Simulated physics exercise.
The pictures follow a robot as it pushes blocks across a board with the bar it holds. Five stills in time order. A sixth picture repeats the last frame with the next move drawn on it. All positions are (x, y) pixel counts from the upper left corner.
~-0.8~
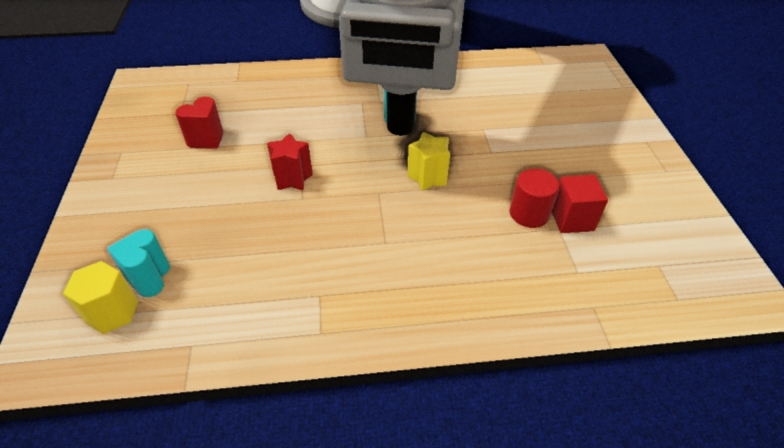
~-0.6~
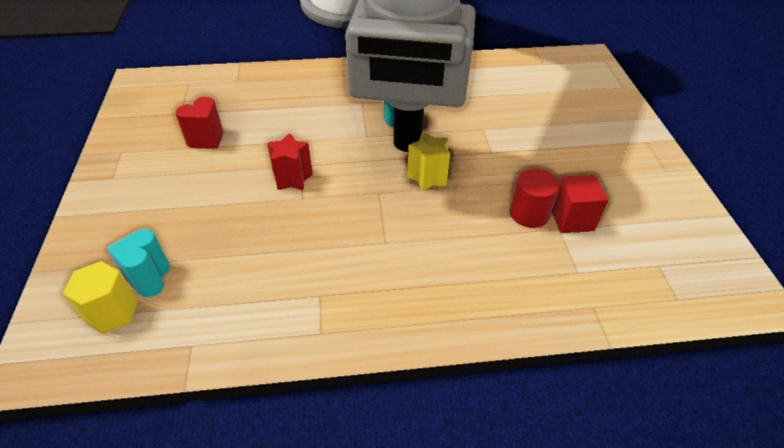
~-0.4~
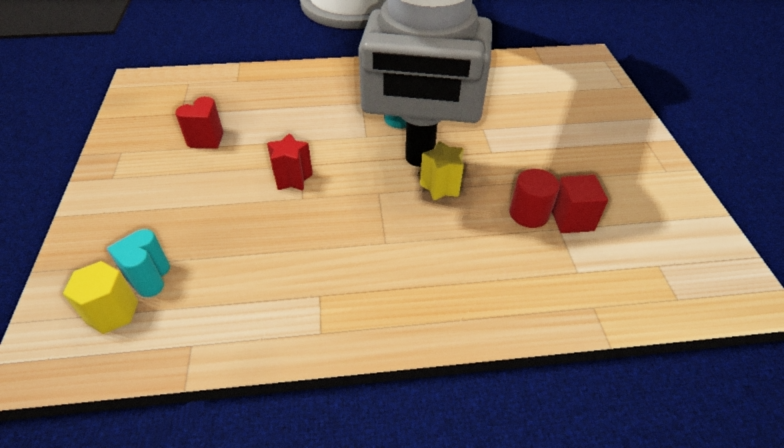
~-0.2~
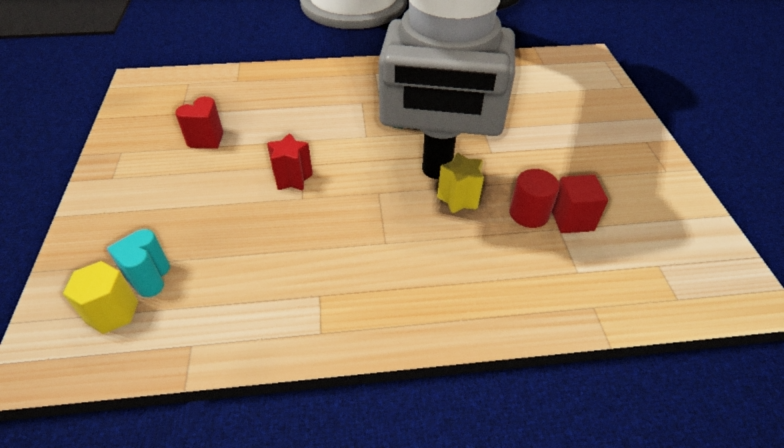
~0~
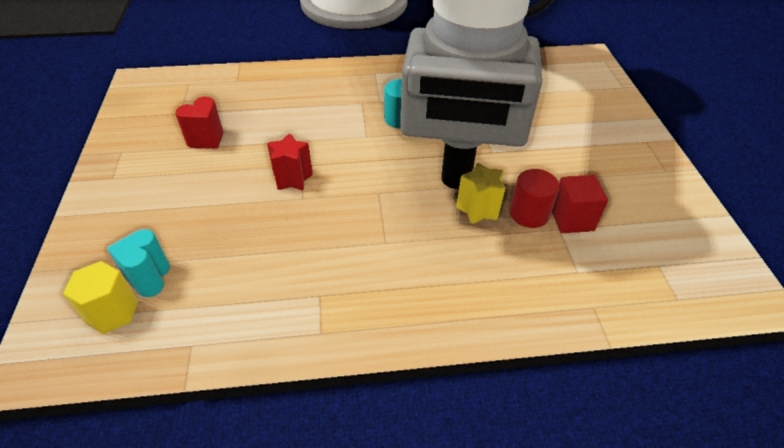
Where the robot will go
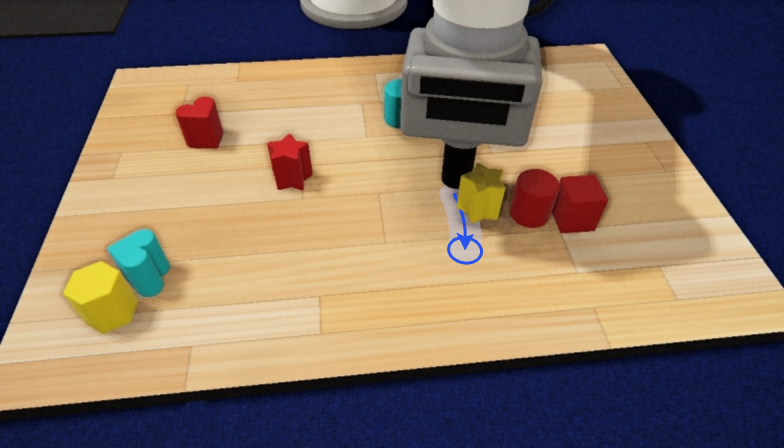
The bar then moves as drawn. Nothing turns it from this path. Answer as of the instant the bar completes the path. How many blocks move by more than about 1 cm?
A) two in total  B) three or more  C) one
Letter C.
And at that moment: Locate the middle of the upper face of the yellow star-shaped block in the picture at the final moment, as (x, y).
It is going to be at (504, 196).
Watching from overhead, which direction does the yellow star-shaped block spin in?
From above, it looks like the yellow star-shaped block goes counterclockwise.
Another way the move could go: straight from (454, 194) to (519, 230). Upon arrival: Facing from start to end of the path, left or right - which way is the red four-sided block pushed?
Left-hand side.
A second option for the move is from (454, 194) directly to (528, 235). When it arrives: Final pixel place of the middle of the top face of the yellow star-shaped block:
Pixel (566, 223).
The drawn path runs from (454, 194) over (464, 221) to (465, 250).
The first path, step by step. Halfway along, bar (466, 206); yellow star-shaped block (503, 192), turned 35° anticlockwise.
At the end, bar (468, 236); yellow star-shaped block (504, 196), turned 50° anticlockwise; red cylinder not moved.
